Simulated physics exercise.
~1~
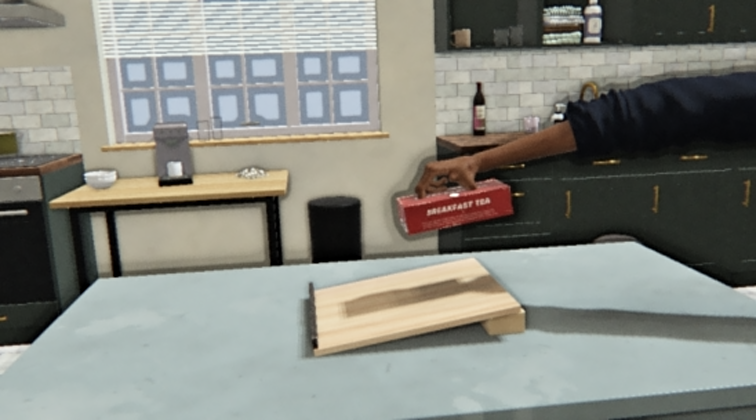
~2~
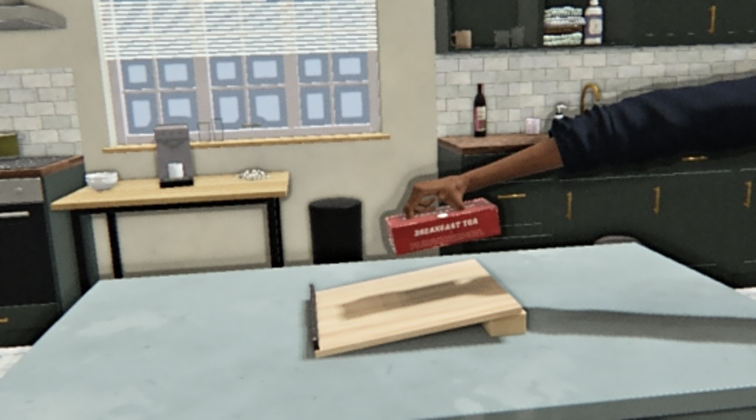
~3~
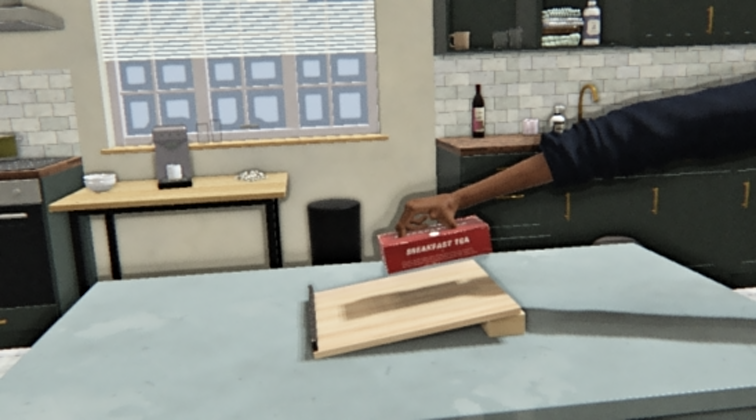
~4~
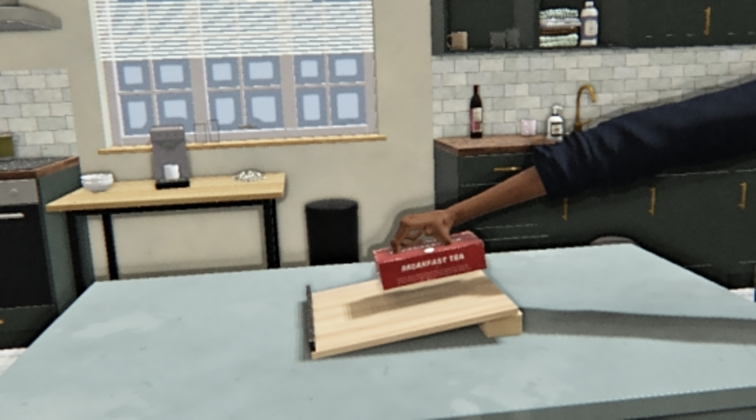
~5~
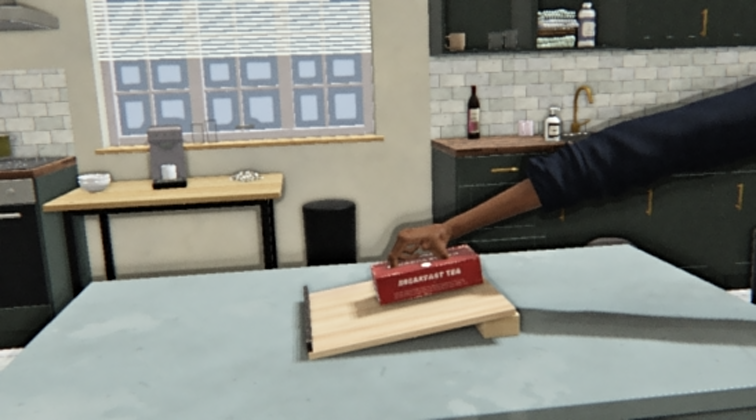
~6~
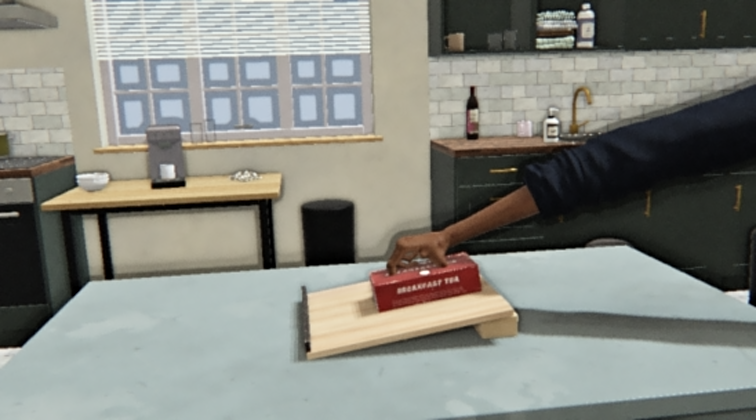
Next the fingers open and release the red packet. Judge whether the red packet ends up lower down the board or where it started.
It is going to stay static.
Then, 0.20 s on from there, no change.
Then, 0.50 s on from there, red packet resting near (424, 282).
In the end, it is unmoved. At the end, from the last picture's camera, red packet near (423, 282). The red packet remains at rest.
